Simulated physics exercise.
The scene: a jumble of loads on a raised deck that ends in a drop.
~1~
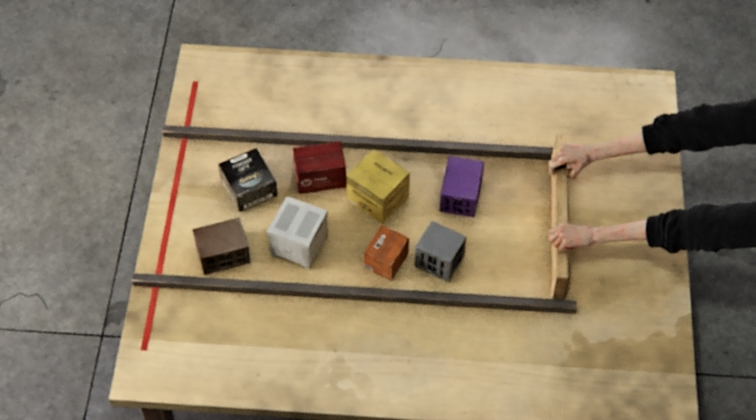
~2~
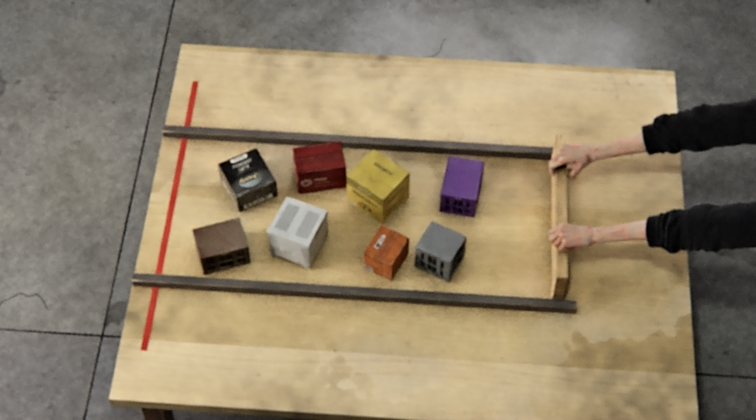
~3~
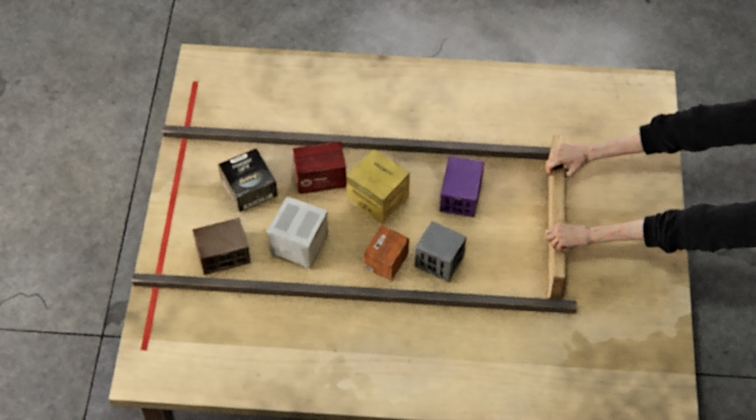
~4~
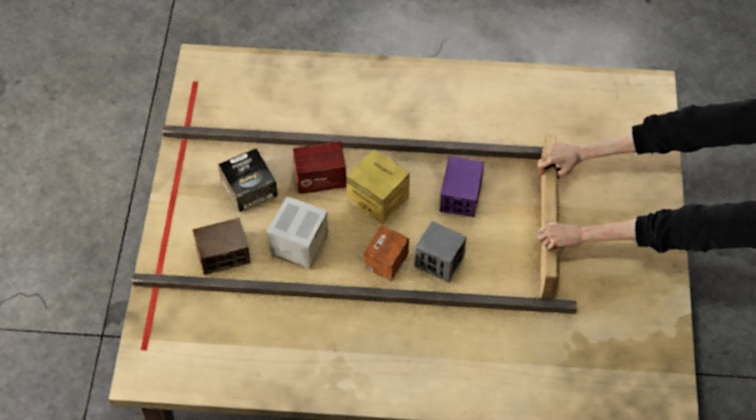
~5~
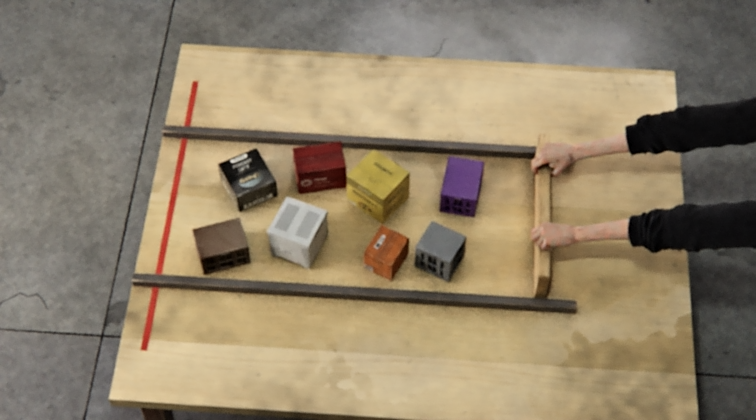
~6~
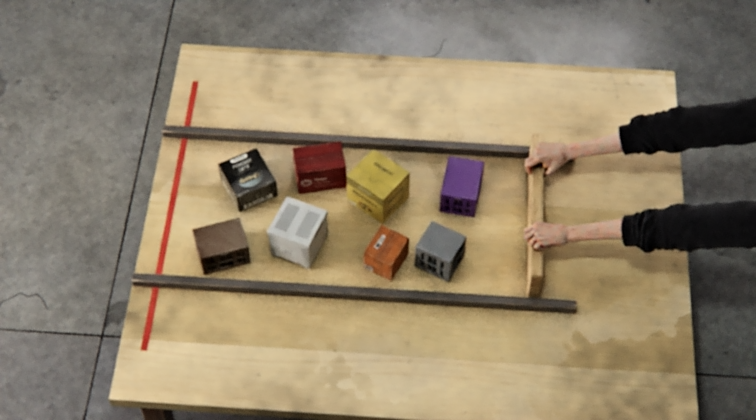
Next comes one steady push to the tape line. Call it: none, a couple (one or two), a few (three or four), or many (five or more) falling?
Call: Many.
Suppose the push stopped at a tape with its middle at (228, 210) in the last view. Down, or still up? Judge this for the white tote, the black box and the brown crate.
Looking at each in turn, the white tote is gone, the black box is gone, and the brown crate is gone.
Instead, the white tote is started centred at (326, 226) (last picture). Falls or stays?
In that case it ends up off.
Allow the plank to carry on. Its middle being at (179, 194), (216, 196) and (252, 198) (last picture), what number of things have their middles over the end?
It would be 6, 3 and 2.
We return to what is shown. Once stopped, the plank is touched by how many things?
The number is 2.
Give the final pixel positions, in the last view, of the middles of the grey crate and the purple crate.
First (142, 241), then (158, 170).
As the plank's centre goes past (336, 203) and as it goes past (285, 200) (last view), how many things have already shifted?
I get 8 at the one place and 8 at the other.
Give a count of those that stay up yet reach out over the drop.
The number would be 2.
Early on, none off yet; brown crate at rest near (222, 246); black box travelled a little near (242, 181); white tote travelled a little near (288, 232).
Finally, the number that fall off is five or more; lost, orange parcel, yellow box, red parcel, white tote, black box and brown crate.
